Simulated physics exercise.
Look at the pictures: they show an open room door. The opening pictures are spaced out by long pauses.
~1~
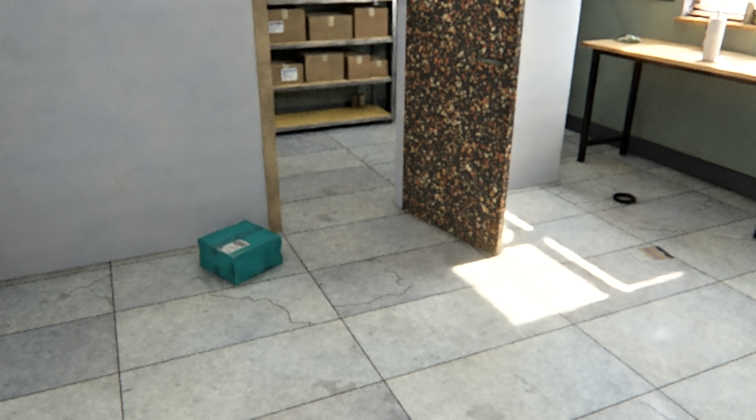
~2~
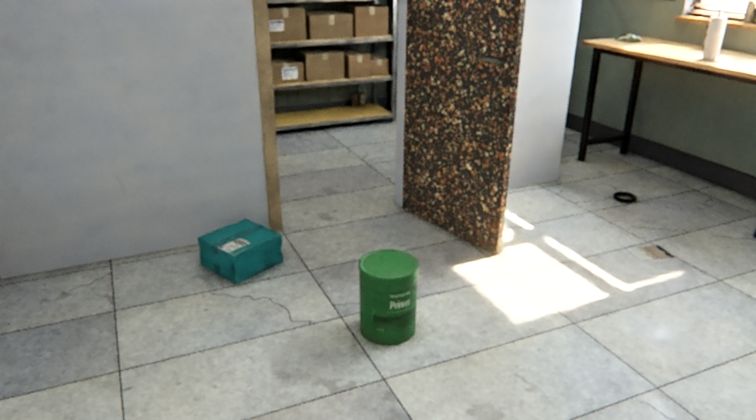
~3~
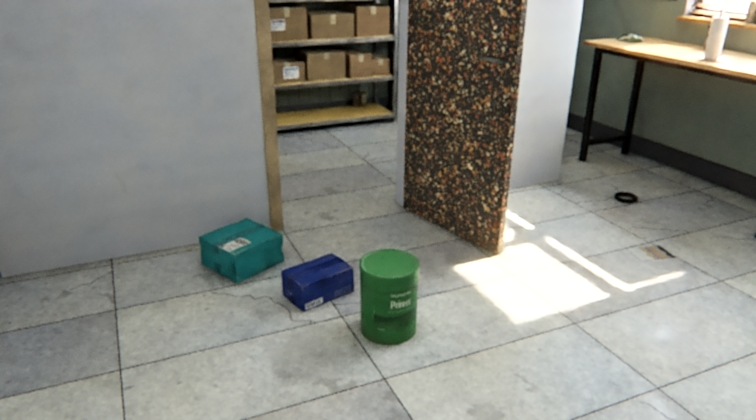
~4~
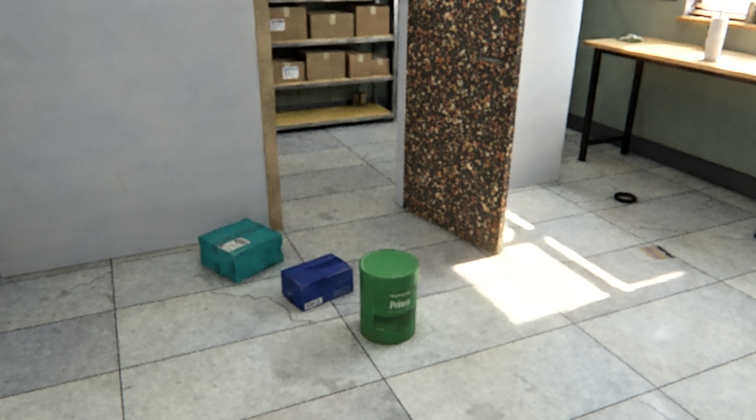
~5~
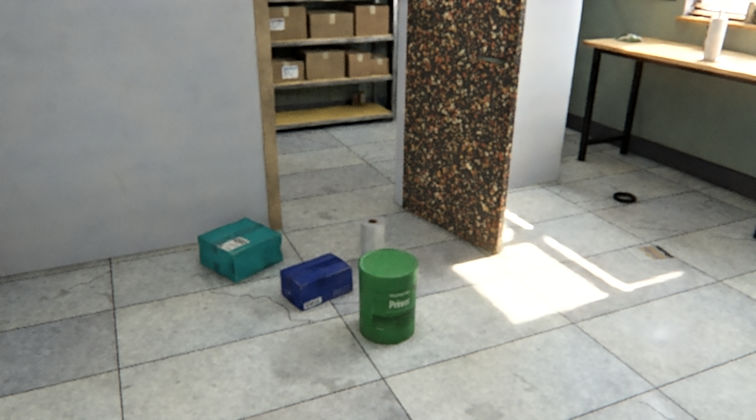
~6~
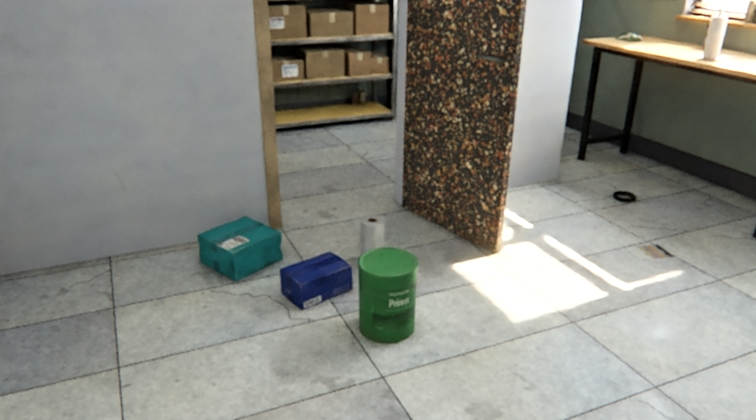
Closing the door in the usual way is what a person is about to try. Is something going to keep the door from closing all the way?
The way is clear.
Then, 1.00 s on from there, door at 45°; white roll shifted about its own width near (341, 239).
Then, 1.30 s on from there, door at 21°; white roll turned 10° from how it was put near (297, 231).
In the end, door at 0°; toppled on the floor, white roll; the other 3 unmoved. At the end, from the last picture's camera, white roll near (284, 227).
